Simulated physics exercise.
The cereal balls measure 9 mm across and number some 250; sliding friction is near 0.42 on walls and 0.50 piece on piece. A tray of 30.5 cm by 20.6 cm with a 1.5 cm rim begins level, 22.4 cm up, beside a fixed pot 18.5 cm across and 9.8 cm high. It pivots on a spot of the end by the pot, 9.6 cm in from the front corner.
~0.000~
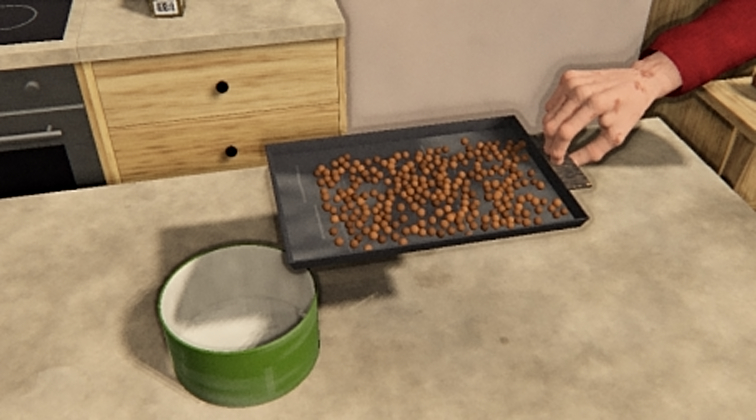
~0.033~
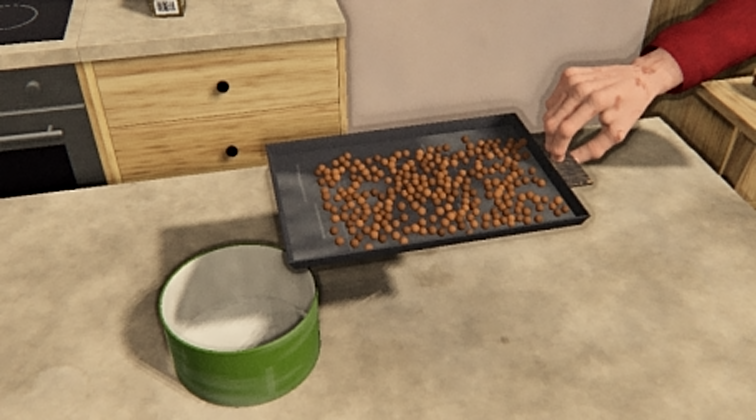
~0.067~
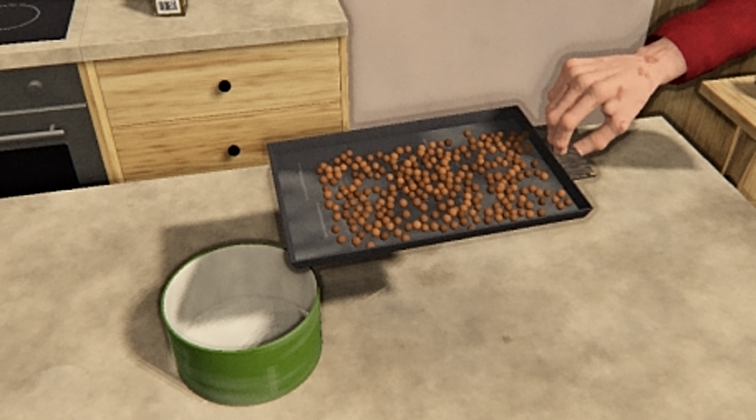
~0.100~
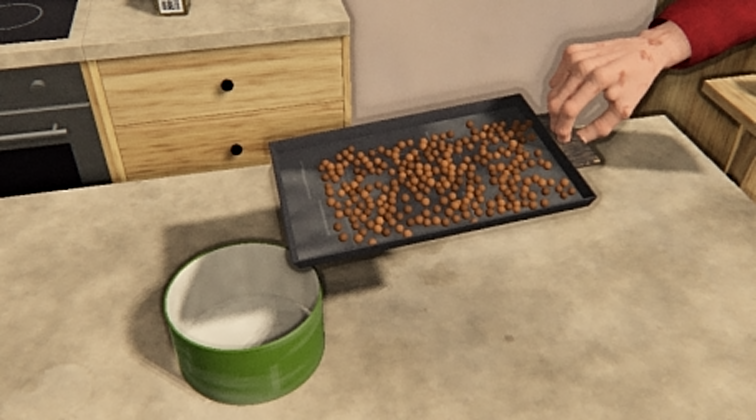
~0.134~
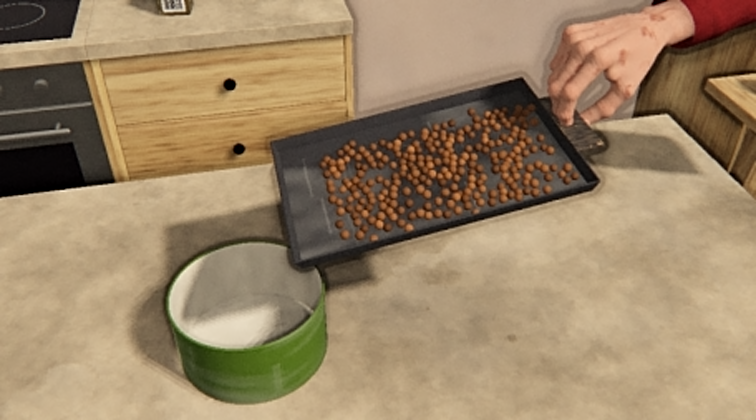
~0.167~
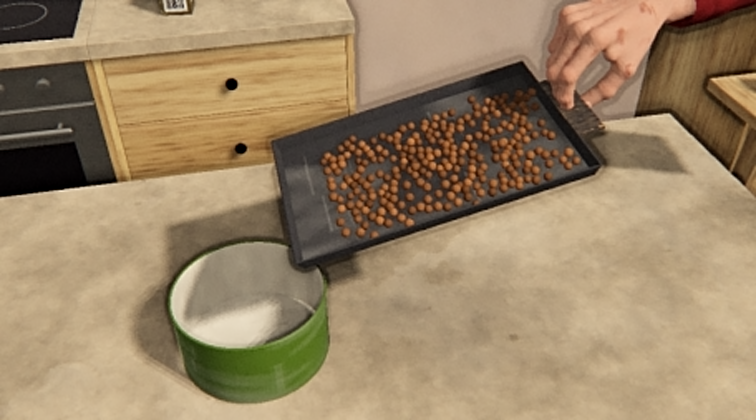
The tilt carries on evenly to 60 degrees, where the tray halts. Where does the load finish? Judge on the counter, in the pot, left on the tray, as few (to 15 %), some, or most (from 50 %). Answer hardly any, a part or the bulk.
Counter a part, pot a part, tray a part.
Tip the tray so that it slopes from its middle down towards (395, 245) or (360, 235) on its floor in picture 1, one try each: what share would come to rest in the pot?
Some 0 and 5 per cent.
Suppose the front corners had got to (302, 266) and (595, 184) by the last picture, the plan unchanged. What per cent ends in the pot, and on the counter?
Pot 10, counter 65.
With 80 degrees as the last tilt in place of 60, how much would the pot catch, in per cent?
In that case some 60 per cent.
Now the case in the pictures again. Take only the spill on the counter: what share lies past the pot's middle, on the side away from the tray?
Some 90 per cent.
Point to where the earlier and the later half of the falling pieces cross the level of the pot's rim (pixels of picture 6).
First near (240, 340), later near (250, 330).
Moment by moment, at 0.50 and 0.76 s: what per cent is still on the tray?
About 100, 40.
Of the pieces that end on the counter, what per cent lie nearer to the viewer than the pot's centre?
Roughly 100 per cent.
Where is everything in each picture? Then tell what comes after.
Tray tilt 0 degrees, front corners at (293, 258) and (582, 215); middle of the pieces at (438, 193); pot at (239, 294), in the first frame.
Tray tilt 1 degrees, front corners at (294, 258) and (583, 213); middle of the pieces at (439, 191), in the second frame.
Tray tilt 2 degrees, front corners at (295, 257) and (586, 206); middle of the pieces at (441, 187), in the third frame.
Tray tilt 5 degrees, front corners at (297, 257) and (590, 195), lowest corner left front; middle of the pieces at (443, 180), in the fourth frame.
Tray tilt 9 degrees, front corners at (299, 257) and (593, 179), lowest corner left front; middle of the pieces at (444, 171), in the fifth frame.
Tray tilt 13 degrees, front corners at (300, 258) and (594, 163), lowest corner left front; middle of the pieces at (444, 162); pot at (248, 290). Its pace works out near 120 degrees a second, in the sixth frame.
After 0.37 s, tilt 38 degrees; the tray holds 100 %, the pot 0 %.
Then, at 0.50 s, tilt 53 degrees; the tray holds 100 %, the pot 0 %.
After 0.76 s, tilt 60 degrees; the tray holds 40 %, the pot 10 %.
At rest (1.6 s), counter 25 %, pot 40 %, tray 30 %.
